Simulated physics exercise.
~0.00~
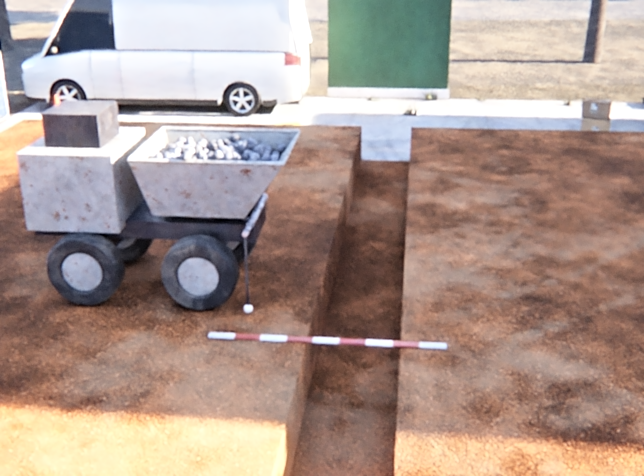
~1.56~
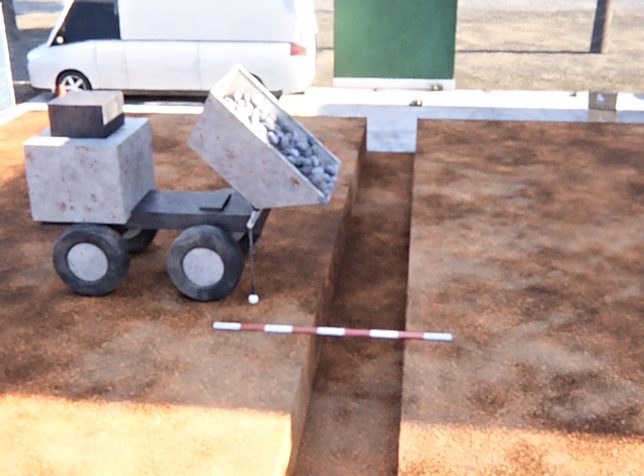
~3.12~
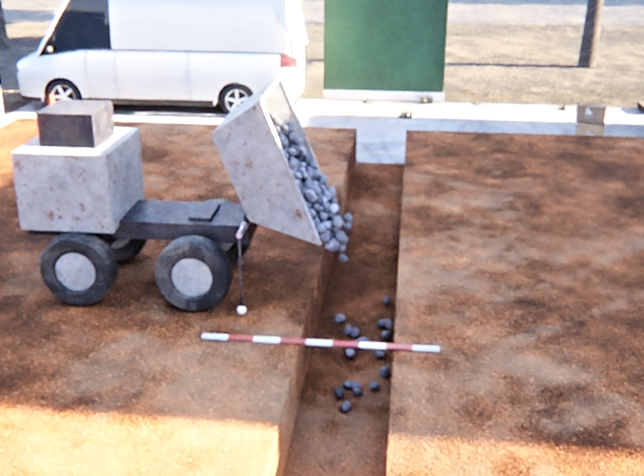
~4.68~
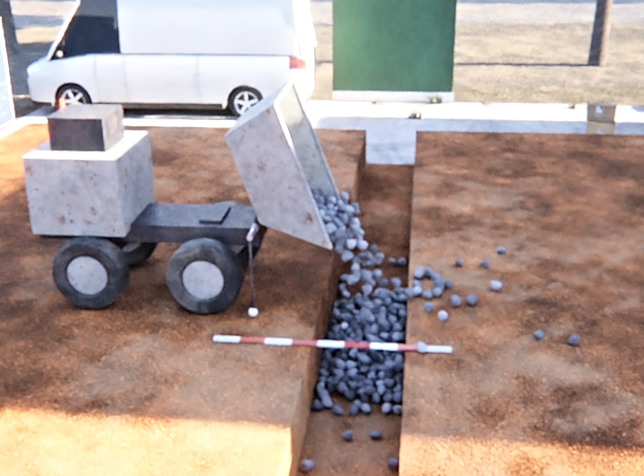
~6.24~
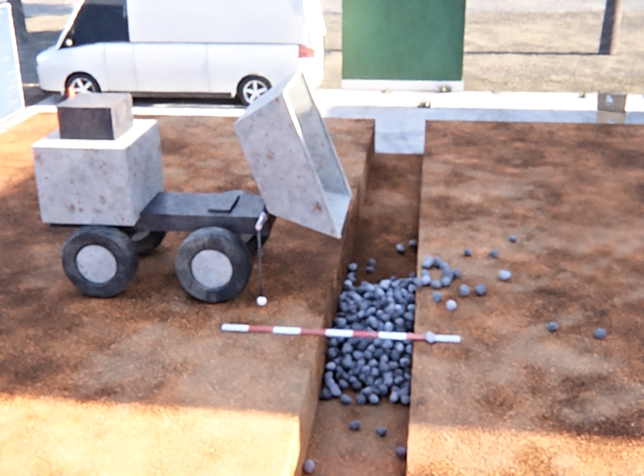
In the video, a small dumper carrying grey stones tips its skip steeply toward a trench in brown ground, and the stones pour out to the right. Most settle in a heap in the trench beneath a red and white pole, while a few lie scattered beyond it.
